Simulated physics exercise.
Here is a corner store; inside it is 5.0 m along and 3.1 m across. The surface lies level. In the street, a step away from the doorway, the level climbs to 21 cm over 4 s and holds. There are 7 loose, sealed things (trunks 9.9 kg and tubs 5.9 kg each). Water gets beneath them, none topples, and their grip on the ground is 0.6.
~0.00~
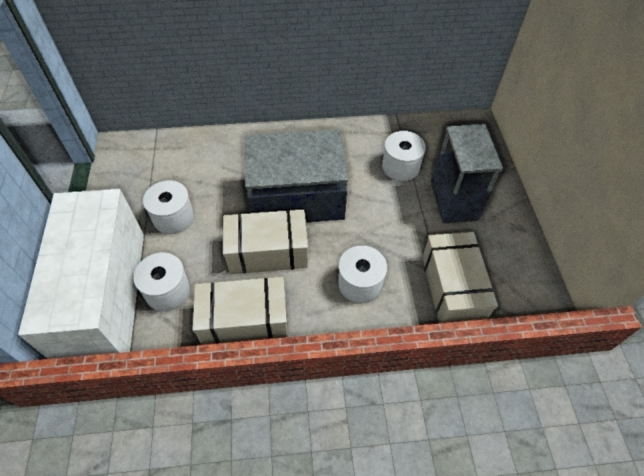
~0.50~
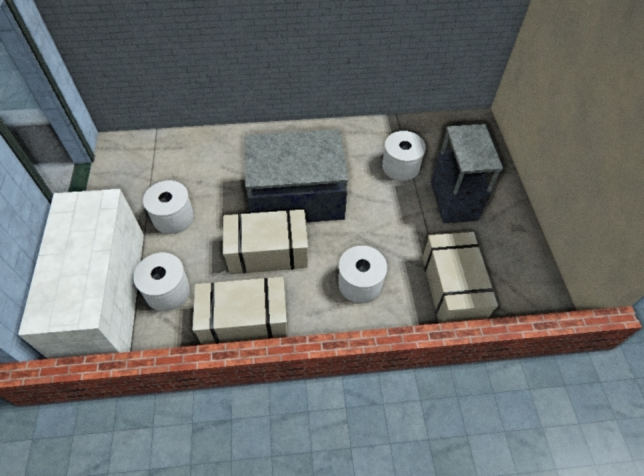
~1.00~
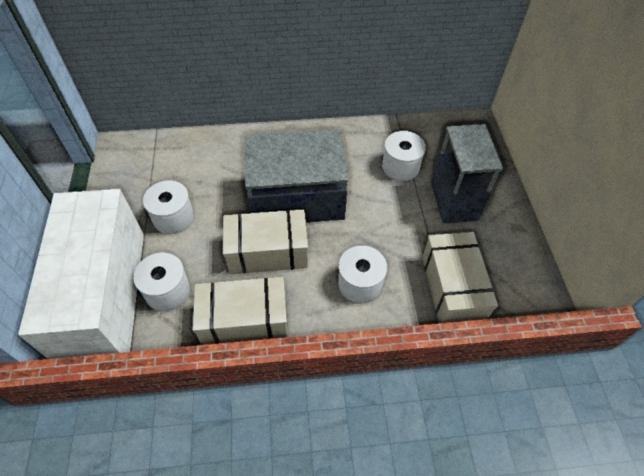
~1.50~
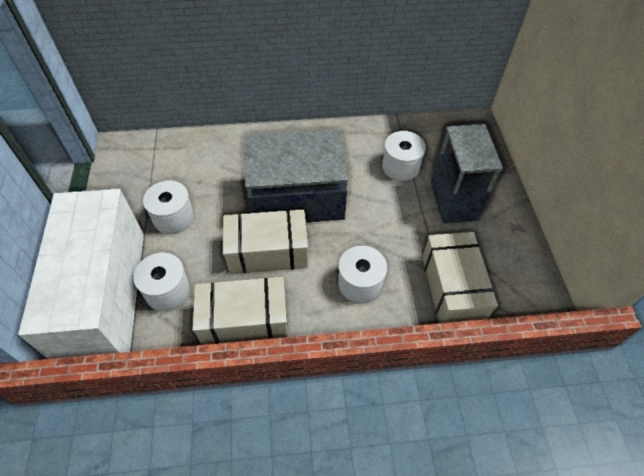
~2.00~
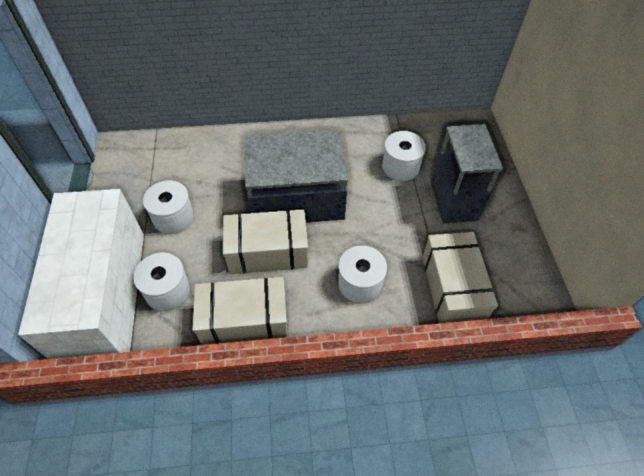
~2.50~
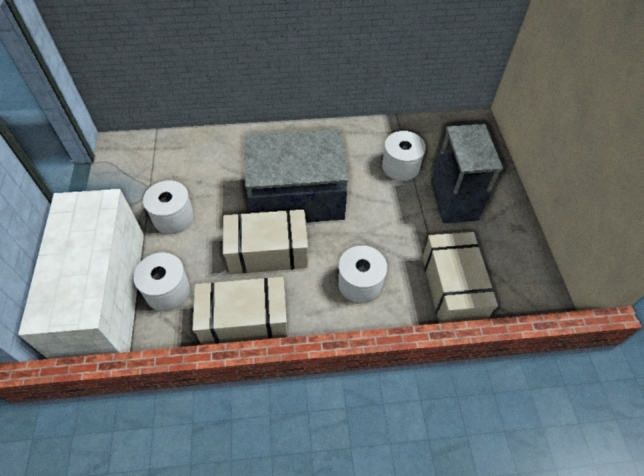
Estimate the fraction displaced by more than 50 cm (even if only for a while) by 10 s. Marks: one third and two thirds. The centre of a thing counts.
That comes to from one to two thirds.
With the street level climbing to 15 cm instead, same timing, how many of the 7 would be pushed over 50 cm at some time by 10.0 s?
Then 2.
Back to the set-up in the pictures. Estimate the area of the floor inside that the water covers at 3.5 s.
Roughly 2.5 m2.
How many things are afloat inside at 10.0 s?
6 of them.
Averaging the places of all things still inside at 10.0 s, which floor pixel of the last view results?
Around (324, 265).
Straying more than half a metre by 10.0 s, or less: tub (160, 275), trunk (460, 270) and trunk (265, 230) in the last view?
In that order: Under, less, over.
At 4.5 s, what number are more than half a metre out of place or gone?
1 of them.
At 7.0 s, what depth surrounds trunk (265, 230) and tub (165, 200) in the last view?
Roughly 3 and 6 cm.
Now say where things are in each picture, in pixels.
A trunk at (462, 269), on the bottom; a tub at (159, 273), on the bottom; 0.0 m2 under water; 0 of 7 have shifted, in the first picture.
A trunk at (462, 269), on the bottom; a tub at (159, 273) rests on the ground; 0.0 m2 under water; 0 of 7 have shifted, in the second picture.
A trunk at (462, 269) rests on the ground; a tub at (159, 273), on the bottom; 0.0 m2 under water; 0 of 7 have shifted, in the third picture.
A trunk at (462, 269), on the bottom; a tub at (159, 273), on the bottom; water covers 0.0 m2; 0 of 7 have shifted, in the fourth picture.
A trunk at (462, 269) rests on the ground; a tub at (159, 273) rests on the ground; water covers 0.0 m2; 0 of 7 have shifted, in the fifth picture.
A trunk at (462, 269) rests on the ground; a tub at (159, 273), on the bottom; 0.4 m2 under water; 0 of 7 have shifted, in the sixth picture.
After 3.5 s 0 of 7 are over 50 cm from their spots; 0 afloat.
After 4.5 s 1 of 7 are over 50 cm from their spots; 1 afloat.
After 7.0 s 2 of 7 are over 50 cm from their spots; 1 afloat.
After 10.0 s 3 of 7 are over 50 cm from their spots, and 3 have been at some point; 6 afloat.
